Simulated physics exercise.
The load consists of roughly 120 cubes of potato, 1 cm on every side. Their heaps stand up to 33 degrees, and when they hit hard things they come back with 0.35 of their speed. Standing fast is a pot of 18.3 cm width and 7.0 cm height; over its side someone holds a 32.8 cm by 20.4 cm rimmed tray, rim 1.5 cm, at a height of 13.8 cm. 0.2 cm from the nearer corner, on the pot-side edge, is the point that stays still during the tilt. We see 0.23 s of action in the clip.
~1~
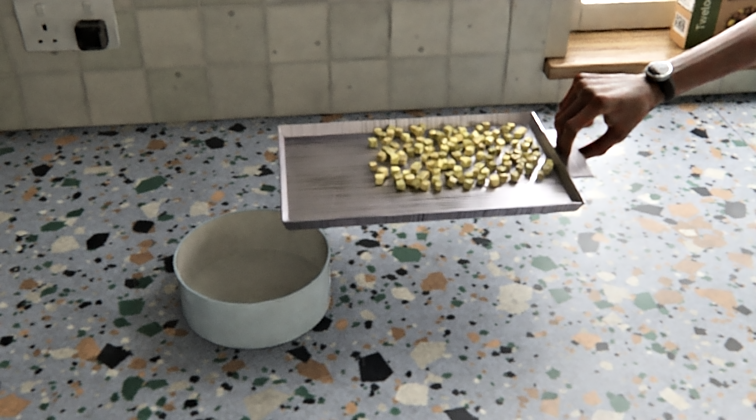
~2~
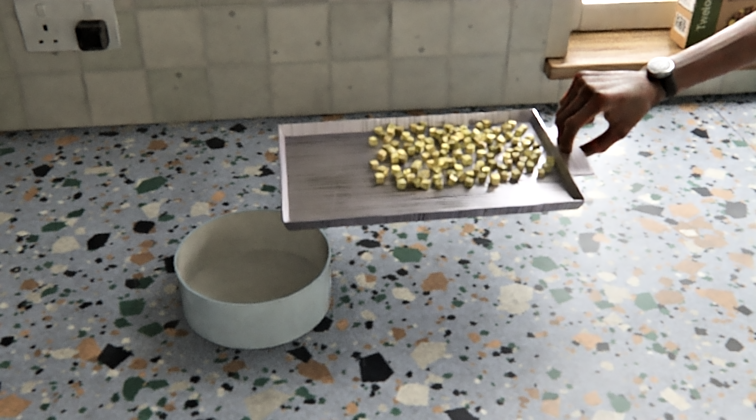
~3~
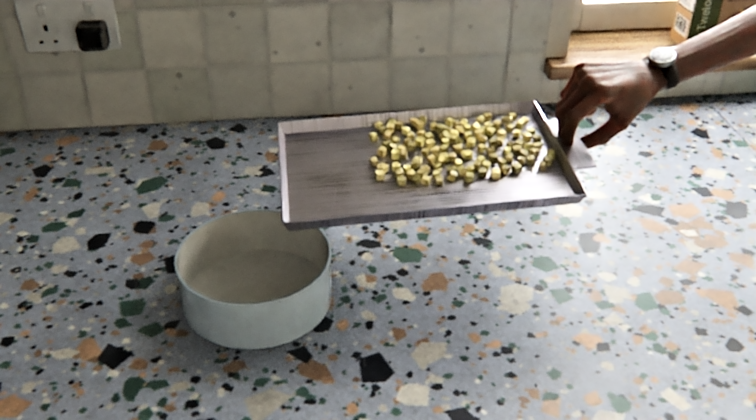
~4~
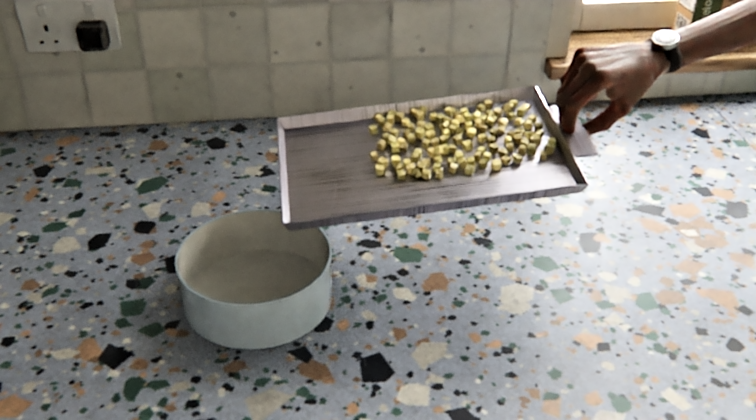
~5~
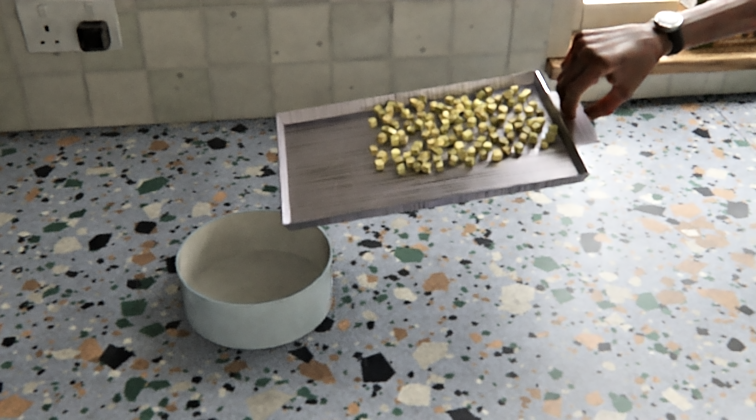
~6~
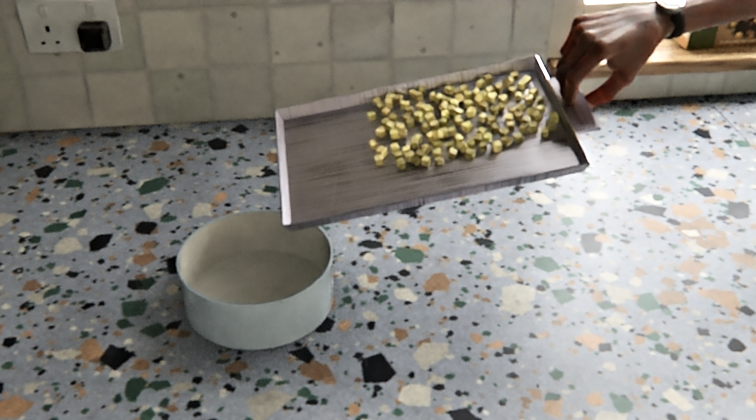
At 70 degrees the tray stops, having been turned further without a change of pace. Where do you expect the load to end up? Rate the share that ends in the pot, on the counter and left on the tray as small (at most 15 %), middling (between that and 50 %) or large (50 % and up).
Pot - middling, counter - large, tray - small.
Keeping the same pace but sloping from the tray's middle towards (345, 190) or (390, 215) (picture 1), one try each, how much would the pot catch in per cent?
Estimate: Some 65 % and some 10 % respectively.
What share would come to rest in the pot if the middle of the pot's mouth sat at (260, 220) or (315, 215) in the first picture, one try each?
Roughly 0 and 0 percent.
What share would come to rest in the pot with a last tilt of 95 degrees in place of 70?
That comes out at some 40 per cent.
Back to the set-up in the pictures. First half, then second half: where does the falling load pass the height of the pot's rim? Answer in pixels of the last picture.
(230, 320) or so first, later (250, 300).
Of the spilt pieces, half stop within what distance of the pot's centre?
Distance: Around 24 cm.
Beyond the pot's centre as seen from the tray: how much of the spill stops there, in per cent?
I reckon around 90 per cent.
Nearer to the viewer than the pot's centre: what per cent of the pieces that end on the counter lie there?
Share: Some 100 %.
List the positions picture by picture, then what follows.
The first frame shows tray tilt 0 degrees, front corners at (287, 218) and (579, 200); middle of the pieces at (456, 157); pot at (253, 253).
The second frame shows tray tilt 1 degrees, front corners at (288, 219) and (579, 198); middle of the pieces at (457, 155).
The third frame shows tray tilt 3 degrees, front corners at (288, 219) and (580, 192); middle of the pieces at (458, 149).
The fourth frame shows tray tilt 6 degrees, front corners at (288, 220) and (582, 181), lowest corner left front; middle of the pieces at (458, 140).
The fifth frame shows tray tilt 9 degrees, front corners at (288, 220) and (583, 171), lowest corner left front; middle of the pieces at (458, 131).
The sixth frame shows tray tilt 13 degrees, front corners at (288, 221) and (584, 160), lowest corner left front; middle of the pieces at (458, 122); pot at (255, 254).
Then, 0.37 s after the last picture, tilt 41 degrees; the tray holds 100 %, the pot 0 %.
Then, 0.61 s after the last picture, tilt 59 degrees; the tray holds 95 %, the pot 0 %.
Then, 0.97 s after the last picture, tilt 70 degrees; the tray holds 10 %, the pot 30 %.
In the end, pot 30 %, counter 65 %, tray 5 %.
